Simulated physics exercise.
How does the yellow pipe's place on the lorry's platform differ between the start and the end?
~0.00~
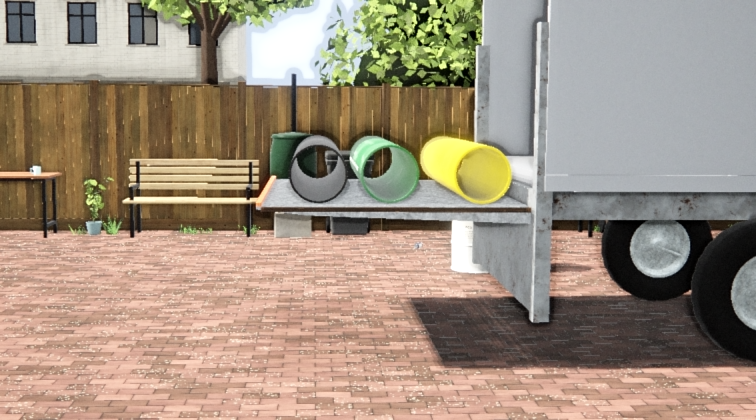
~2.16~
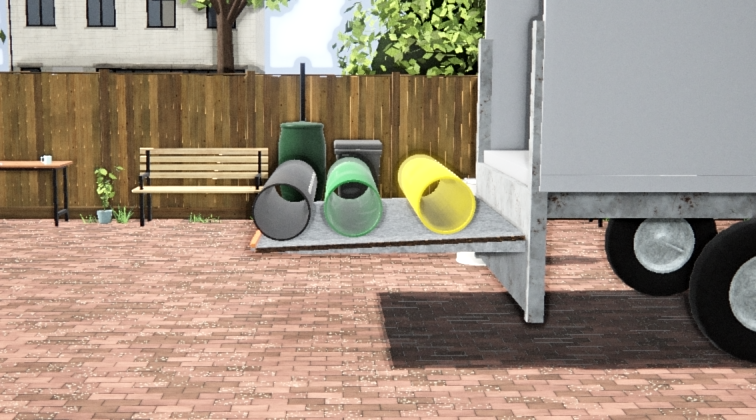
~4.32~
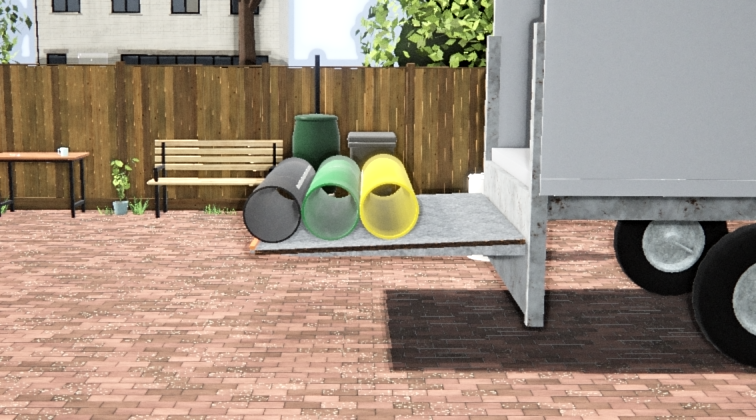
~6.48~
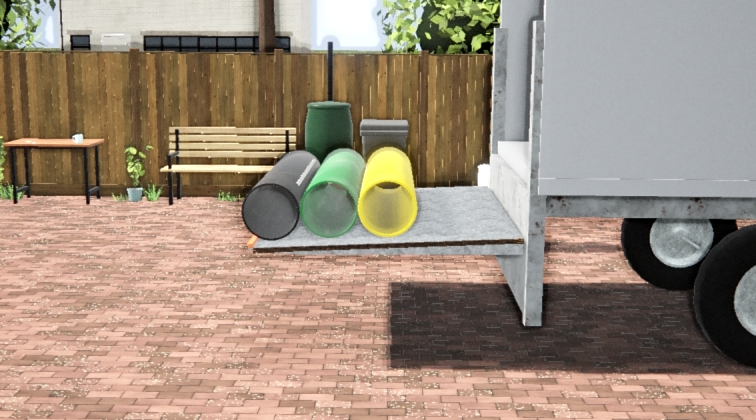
At the start the yellow pipe sat higher up, near the lorry and apart from the green one. By the end it was lower and further left, resting right beside the green pipe with bare platform between it and the lorry.
